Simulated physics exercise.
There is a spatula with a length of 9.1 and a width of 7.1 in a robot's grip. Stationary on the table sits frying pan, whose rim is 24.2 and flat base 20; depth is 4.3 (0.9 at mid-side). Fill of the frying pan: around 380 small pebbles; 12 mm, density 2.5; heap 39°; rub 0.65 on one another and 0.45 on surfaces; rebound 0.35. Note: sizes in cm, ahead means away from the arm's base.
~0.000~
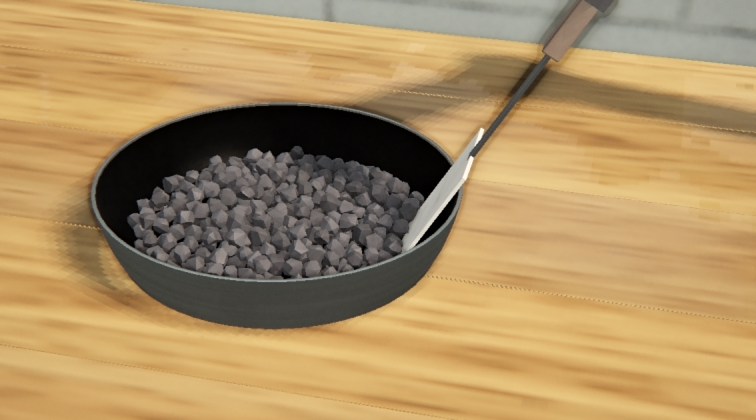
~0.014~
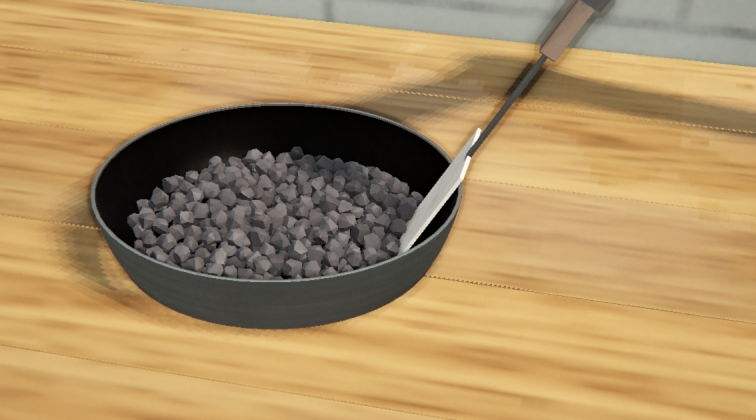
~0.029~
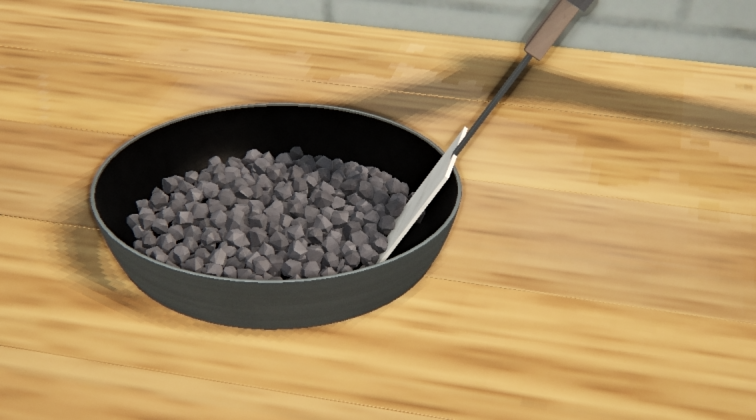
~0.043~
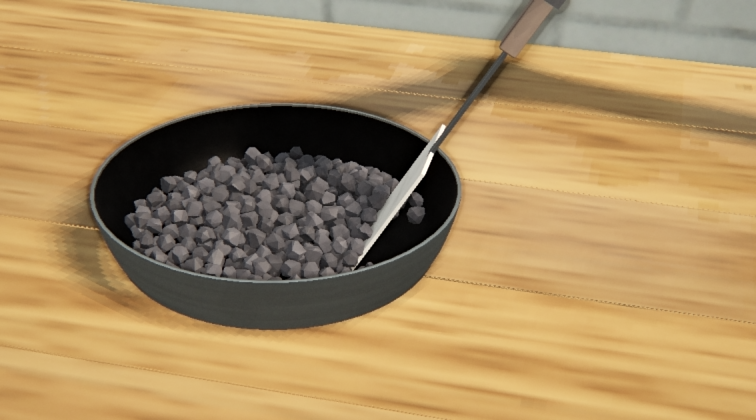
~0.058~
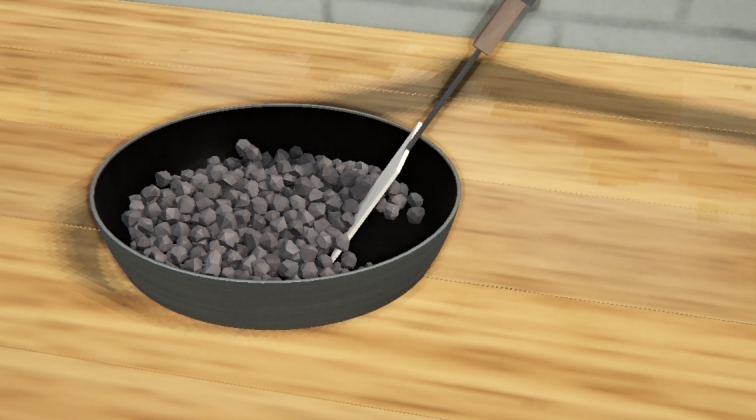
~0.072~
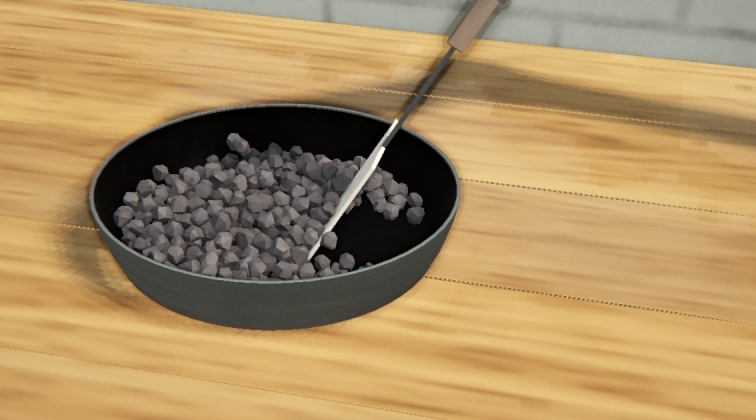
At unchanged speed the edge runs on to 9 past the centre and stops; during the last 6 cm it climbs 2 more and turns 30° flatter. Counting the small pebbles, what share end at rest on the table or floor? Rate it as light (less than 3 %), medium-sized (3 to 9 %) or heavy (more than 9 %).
Rated heavy.
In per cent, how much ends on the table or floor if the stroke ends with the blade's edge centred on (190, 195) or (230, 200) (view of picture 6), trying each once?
5 % and 0 %.
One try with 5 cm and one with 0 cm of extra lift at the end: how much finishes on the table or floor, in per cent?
15 and 5 per cent.
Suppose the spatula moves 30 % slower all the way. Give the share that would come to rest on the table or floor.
I'd say close to 5 per cent.
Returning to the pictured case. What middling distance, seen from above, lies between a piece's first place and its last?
About 3 cm.
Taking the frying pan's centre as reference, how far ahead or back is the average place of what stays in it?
4.0 cm ahead.
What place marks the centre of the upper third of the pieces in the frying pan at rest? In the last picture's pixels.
Roughly at (153, 190).
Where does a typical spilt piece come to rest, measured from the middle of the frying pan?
Close to 20 cm from the centre.
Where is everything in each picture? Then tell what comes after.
In the first picture, the spatula top edge at (474, 153), sloping 60°; upper third of the load around (274, 211), from x 135 to 420, top at y 155; 384 in the frying pan.
In the second picture, the spatula top edge at (471, 153), sloping 60°; upper third of the load around (275, 211), from x 135 to 420, top at y 155.
In the third picture, the spatula top edge at (457, 151), sloping 60°; upper third of the load around (284, 212), from x 135 to 415, top at y 155.
In the fourth picture, the spatula top edge at (434, 149), sloping 60°; upper third of the load around (279, 207), from x 135 to 415, top at y 155.
In the fifth picture, the spatula top edge at (410, 146), sloping 60°; upper third of the load around (269, 202), from x 130 to 415, top at y 150.
In the sixth picture, the spatula top edge at (386, 143), sloping 60°; upper third of the load around (263, 198), from x 120 to 415, top at y 140; 384 in the frying pan.
After 0.11 s, sloping 60°, highest piece 5 above the table; 384 in the frying pan.
After 0.14 s, sloping 51°, highest piece 6 above the table; 384 in the frying pan.
After 0.36 s, sloping 30°, highest piece 10 above the table; 338 in the frying pan, 35 on the table or floor, 11 on the blade or in flight.
After 1.41 s, sloping 30°, highest piece 6 above the table; 337 in the frying pan, 47 on the table or floor.
In the end, 337 in the frying pan, 47 on the table or floor. That is 12 % on the table or floor.
